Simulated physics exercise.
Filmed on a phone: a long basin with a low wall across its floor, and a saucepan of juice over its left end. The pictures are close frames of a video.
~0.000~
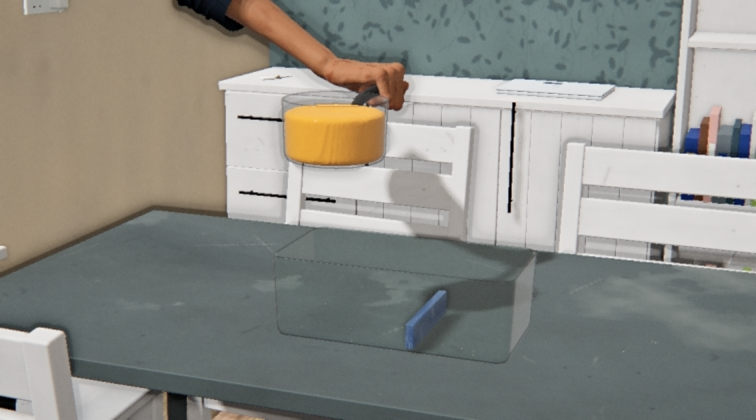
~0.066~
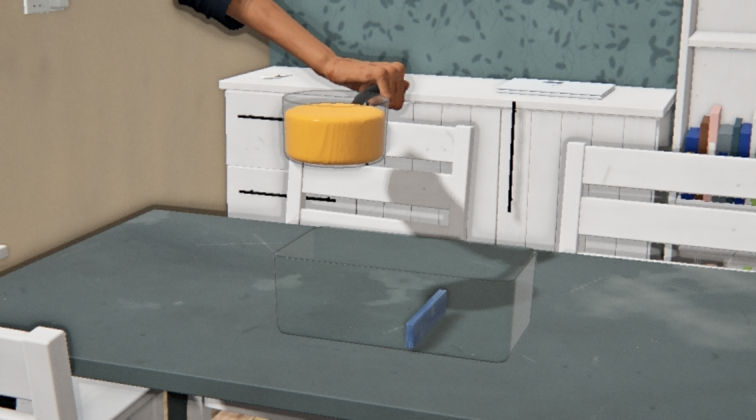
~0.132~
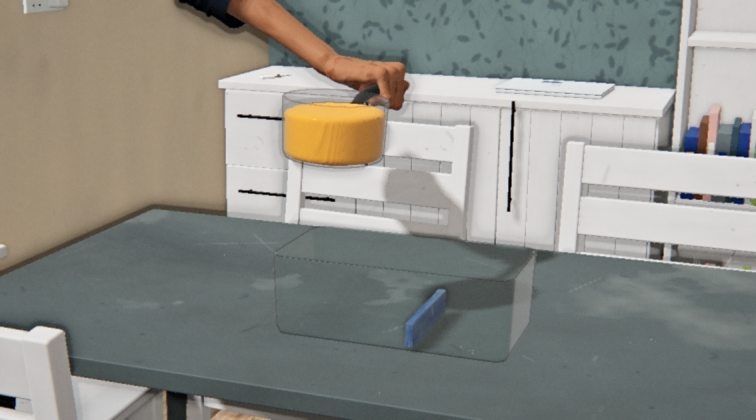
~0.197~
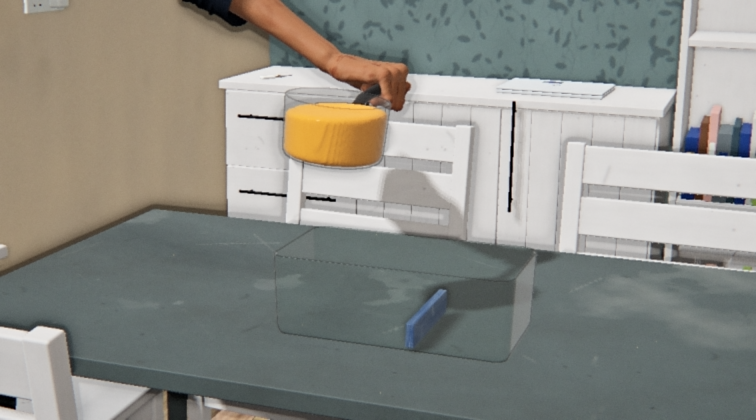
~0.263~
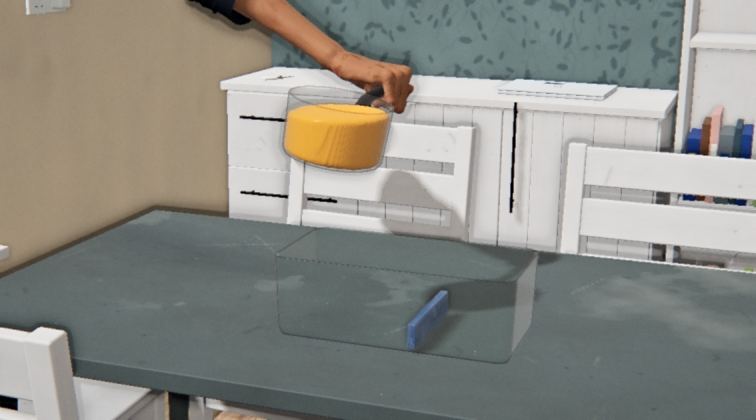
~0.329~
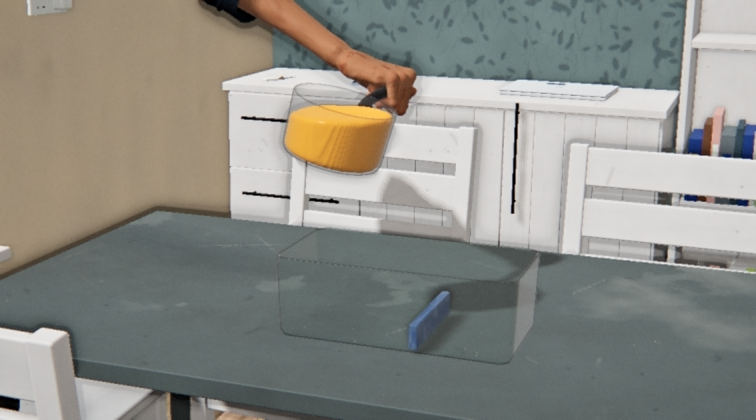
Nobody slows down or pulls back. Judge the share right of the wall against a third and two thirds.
The share right of the wall is from a third to two thirds.
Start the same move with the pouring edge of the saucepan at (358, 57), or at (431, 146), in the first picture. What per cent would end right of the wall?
Roughly 40 per cent, and 80 per cent.
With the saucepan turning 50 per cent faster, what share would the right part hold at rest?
It comes to 55 per cent or so.
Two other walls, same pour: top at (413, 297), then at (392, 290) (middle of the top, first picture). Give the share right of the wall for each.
Roughly 75 per cent, and 95 per cent.
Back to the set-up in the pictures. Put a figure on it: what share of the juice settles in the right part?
Near 55 %.
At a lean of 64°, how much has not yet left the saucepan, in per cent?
Roughly 60 in a hundred.
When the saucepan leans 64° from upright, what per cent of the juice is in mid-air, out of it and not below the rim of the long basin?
It comes to 30 per cent or so.
A moment on, the saucepan is tipped part way and 62 per cent is still to pour, 2 is left of the wall and 8 right of it.
Next, the saucepan is tipped on its side and 15 per cent is still to pour, 13 is left of the wall and 58 right of it.
Then the saucepan is tipped right over and 2 per cent is still to pour, 35 is left of the wall and 60 right of it.
Later the saucepan is tipped right over and 0 per cent is still to pour, 41 is left of the wall and 58 right of it.
At rest 42 per cent lies left of the wall, 58 right of it and 1 outside.
